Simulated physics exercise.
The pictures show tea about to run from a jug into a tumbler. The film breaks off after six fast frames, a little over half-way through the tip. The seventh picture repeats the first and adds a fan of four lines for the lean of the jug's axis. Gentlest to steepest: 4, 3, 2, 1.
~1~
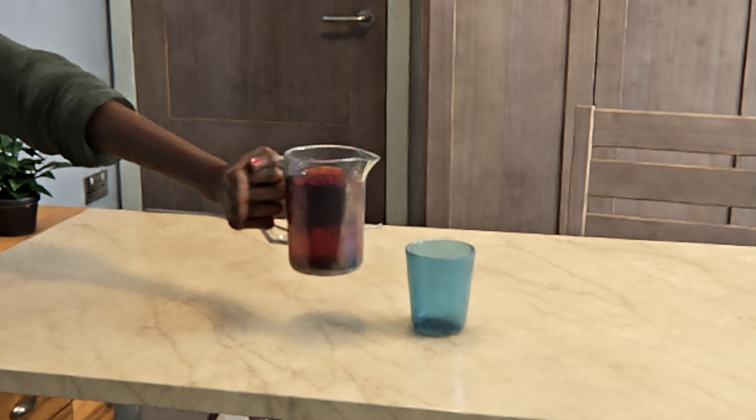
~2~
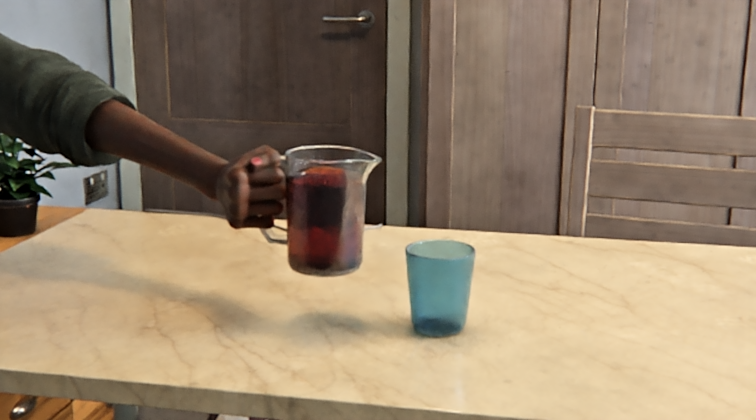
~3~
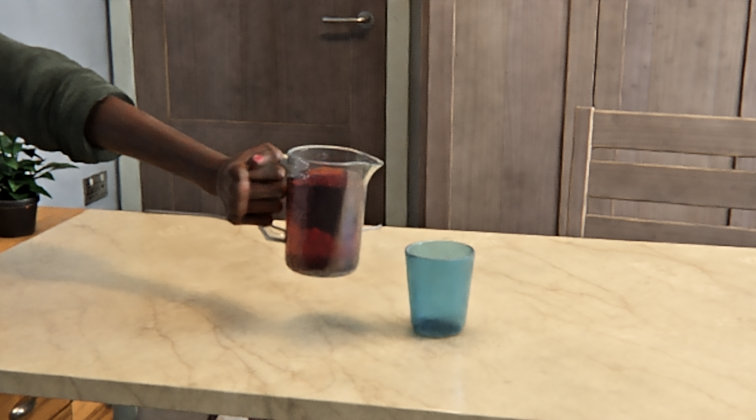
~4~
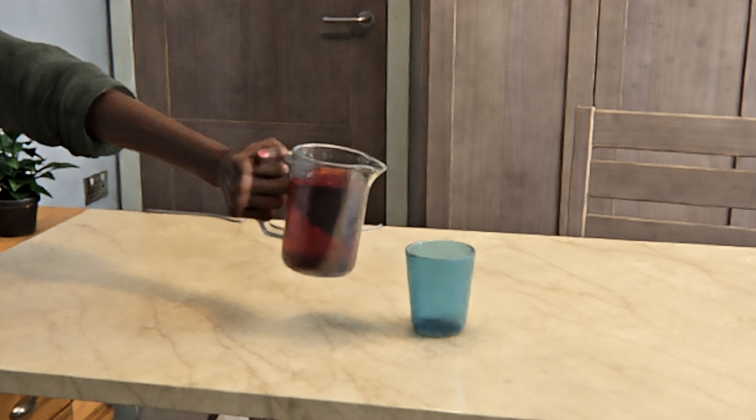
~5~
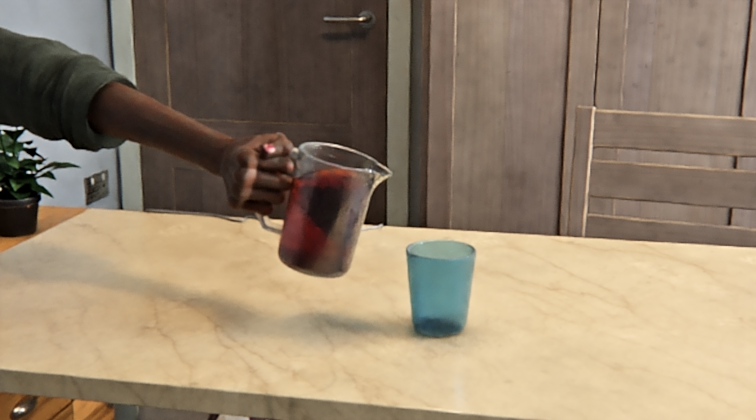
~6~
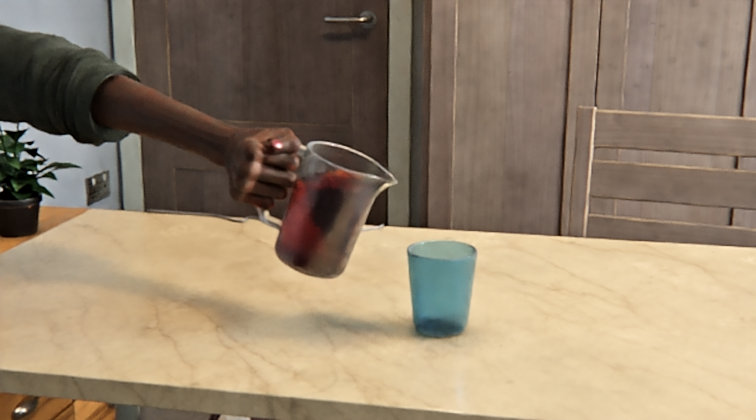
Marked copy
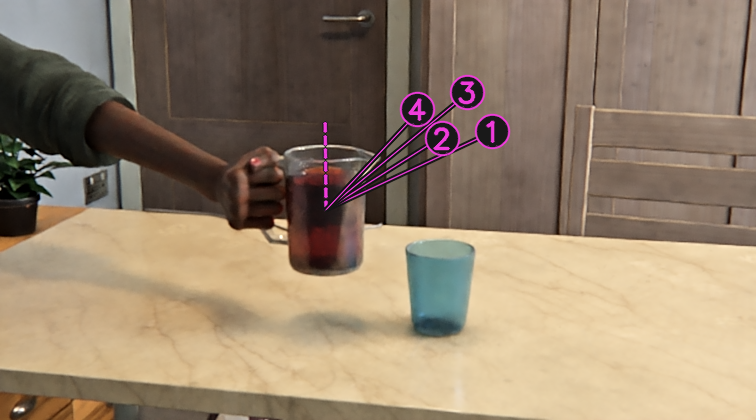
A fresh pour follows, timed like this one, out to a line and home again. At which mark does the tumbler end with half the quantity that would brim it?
It is 2.
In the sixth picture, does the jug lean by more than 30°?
No.
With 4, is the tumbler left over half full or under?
Under.
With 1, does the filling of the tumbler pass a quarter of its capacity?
Yes.
In magenta, 1 at (477, 139); 2 at (426, 146); 3 at (454, 104); 4 at (407, 123).
For tilt 1, the tumbler ends with about 67 % of what it can hold.
For tilt 2, the tumbler ends with about 51 % of what it can hold.
For tilt 3, the tumbler ends with about 35 % of what it can hold.
For tilt 4, the tumbler ends with about 23 % of what it can hold.
